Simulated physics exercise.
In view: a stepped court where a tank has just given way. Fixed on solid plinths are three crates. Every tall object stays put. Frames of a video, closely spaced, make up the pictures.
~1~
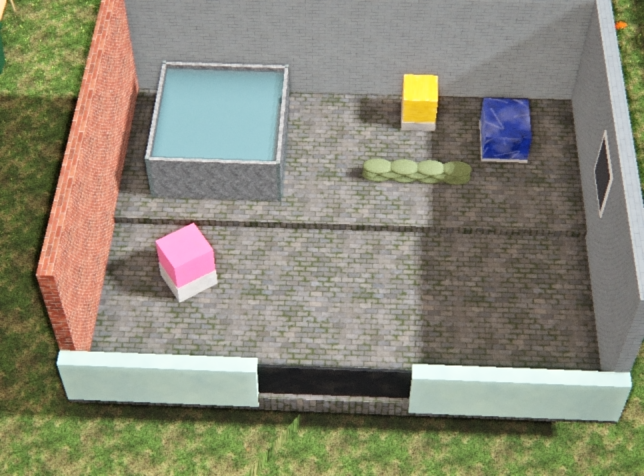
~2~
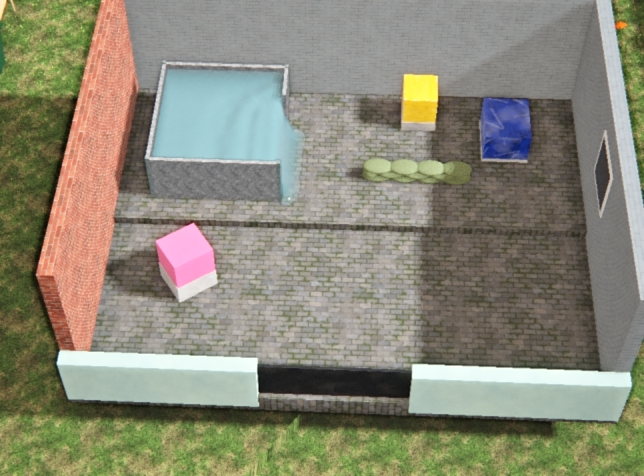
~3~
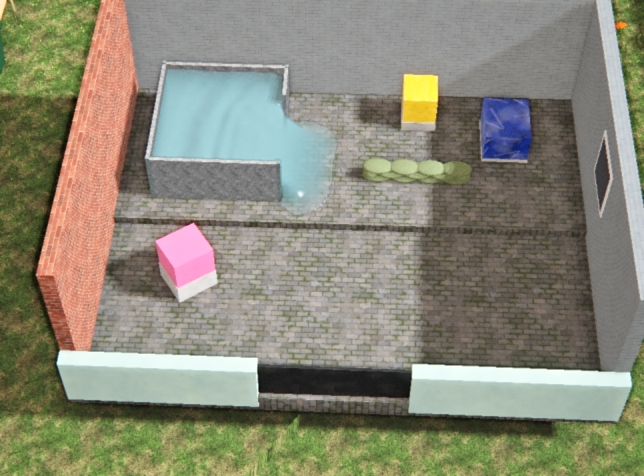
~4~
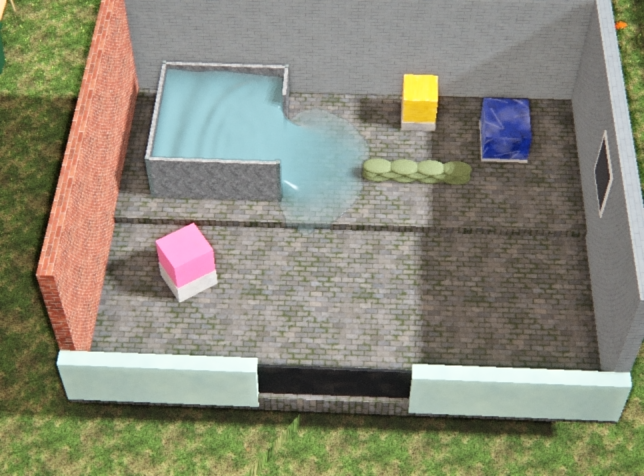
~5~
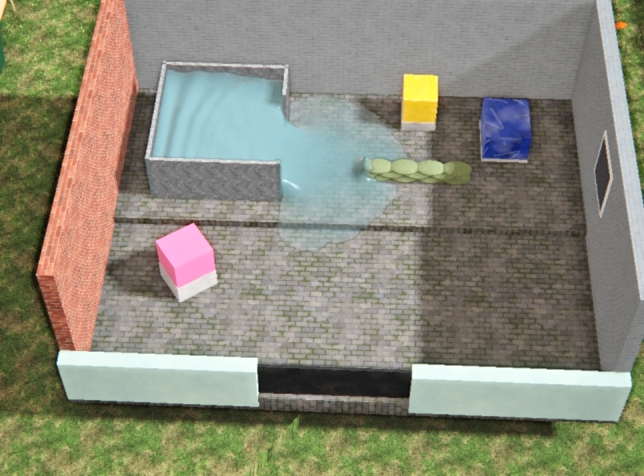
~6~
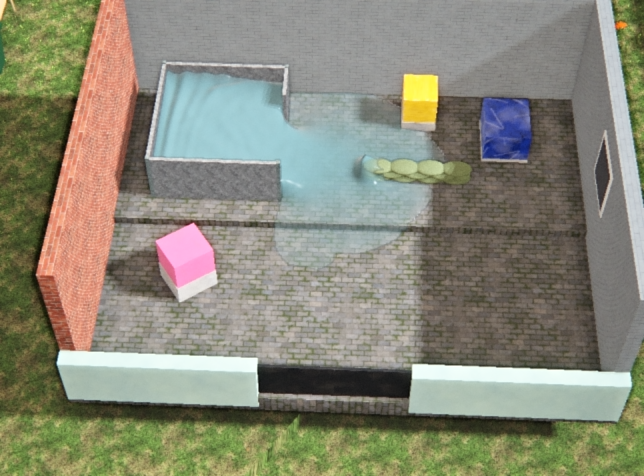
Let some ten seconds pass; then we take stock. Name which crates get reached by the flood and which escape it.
One by one: The blue crate will not stay dry, the pink crate will come through untouched, the yellow crate will not stay dry.
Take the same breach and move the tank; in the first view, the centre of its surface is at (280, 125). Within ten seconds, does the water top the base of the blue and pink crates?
Blue flooded, pink untouched.
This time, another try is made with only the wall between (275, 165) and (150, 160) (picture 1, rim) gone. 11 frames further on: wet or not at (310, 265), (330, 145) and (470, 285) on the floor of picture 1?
Spot one inundated, spot two spared, spot three spared.
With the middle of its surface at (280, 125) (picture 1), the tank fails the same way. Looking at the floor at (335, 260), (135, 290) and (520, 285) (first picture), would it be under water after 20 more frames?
First unwetted; next unwetted; last drenched.
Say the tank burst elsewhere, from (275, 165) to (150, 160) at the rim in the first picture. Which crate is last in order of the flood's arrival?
My pick is the crate marked yellow.
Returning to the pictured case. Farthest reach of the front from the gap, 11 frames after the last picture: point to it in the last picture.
The farthest point of the front sits at (599, 356).
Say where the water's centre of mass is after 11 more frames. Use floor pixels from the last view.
Somewhere near (334, 172).
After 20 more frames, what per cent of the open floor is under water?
About 65 per cent.
A moment on, water covers 40 % of the floor; the blue crate water round its plinth, the pink crate not reached, the yellow crate water round its plinth.
Next, water covers 60 % of the floor; the blue crate water round its plinth, the pink crate not reached, the yellow crate water round its plinth.
Then, water covers 65 % of the floor; the blue crate water round its plinth, the pink crate not reached, the yellow crate water round its plinth.
Later, water covers 80 % of the floor; the blue crate water round its plinth, the pink crate not reached, the yellow crate water round its plinth.
In the end, water covers 95 % of the floor; the blue crate was topped, the pink crate stayed above the water, the yellow crate was topped.
